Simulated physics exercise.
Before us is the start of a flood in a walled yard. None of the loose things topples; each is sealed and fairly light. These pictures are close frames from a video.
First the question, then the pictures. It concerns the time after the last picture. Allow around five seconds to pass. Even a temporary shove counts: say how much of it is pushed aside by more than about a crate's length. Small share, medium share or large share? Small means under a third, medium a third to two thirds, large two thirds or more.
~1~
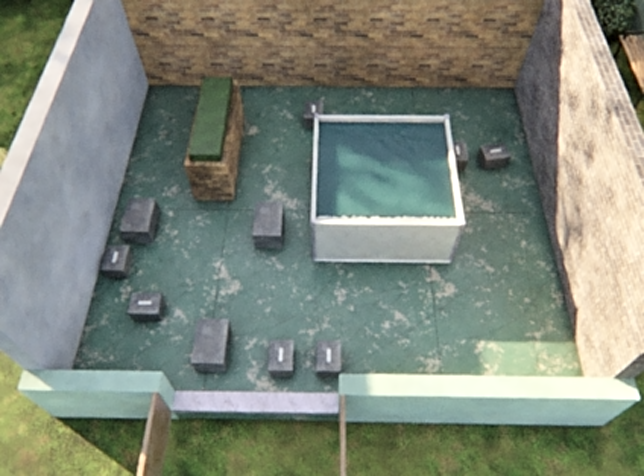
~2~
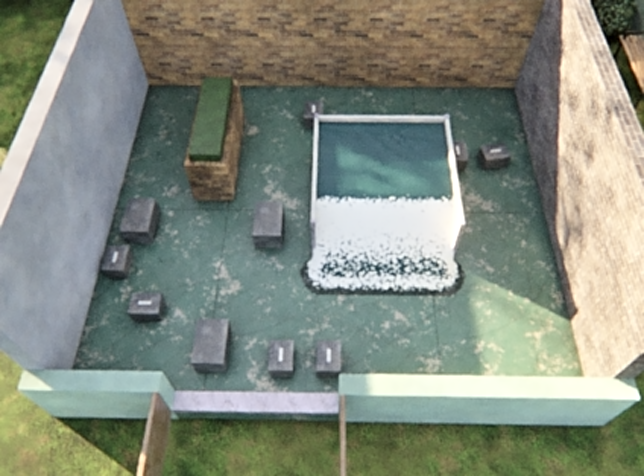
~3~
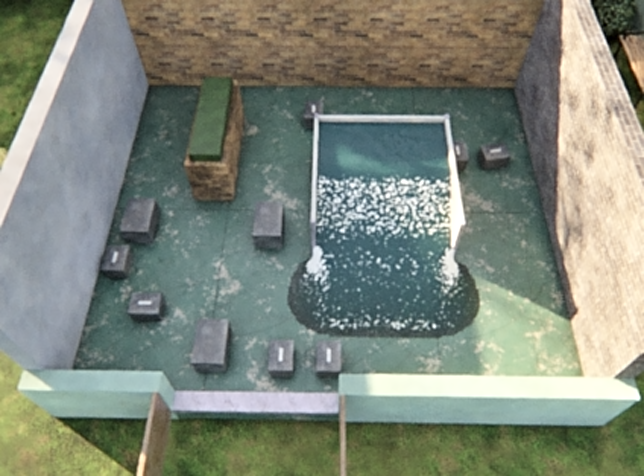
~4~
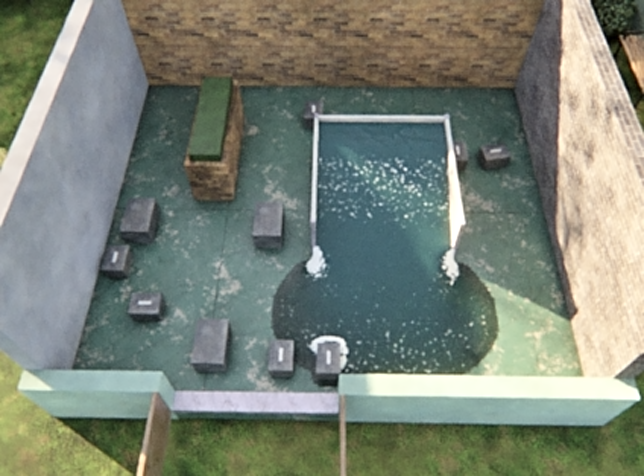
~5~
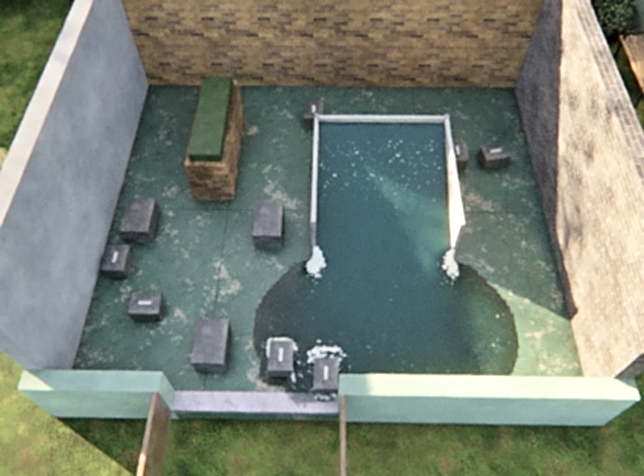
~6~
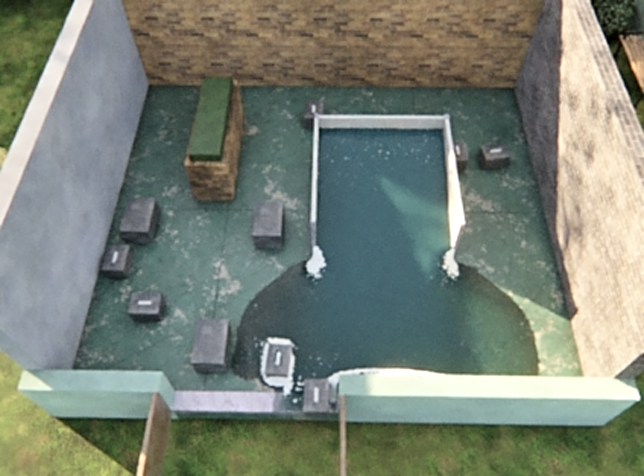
A medium share.
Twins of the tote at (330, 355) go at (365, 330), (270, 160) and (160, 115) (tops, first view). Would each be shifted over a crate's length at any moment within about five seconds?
Here's how it goes: Sent far off, never gets far, and lastly never gets far.
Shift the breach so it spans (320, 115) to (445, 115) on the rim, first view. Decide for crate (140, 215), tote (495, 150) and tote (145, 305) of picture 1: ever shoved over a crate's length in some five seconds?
Well, in order they come out as beyond that mark, beyond that mark and beyond that mark.
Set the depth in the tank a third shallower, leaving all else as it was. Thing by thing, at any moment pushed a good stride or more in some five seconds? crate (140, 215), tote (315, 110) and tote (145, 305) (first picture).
Respectively, never gets that far, never gets that far, never gets that far.
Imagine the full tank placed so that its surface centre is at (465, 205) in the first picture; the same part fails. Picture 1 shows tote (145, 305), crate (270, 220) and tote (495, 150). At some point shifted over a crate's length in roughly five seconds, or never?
In order: Went well off, remained close by, went well off.
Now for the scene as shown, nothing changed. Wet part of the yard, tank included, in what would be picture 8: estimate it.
35 per cent or so.
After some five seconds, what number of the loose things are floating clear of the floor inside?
So that is 3.
A moment on, 2 of 10 are well off their spots; 0 afloat.
Next, 2 of 10 are well off their spots; 0 afloat.
Later, 5 of 10 are well off their spots; 0 afloat.
In the end, 6 of 10 are well off their spots, and 6 have been at some point; 3 afloat.
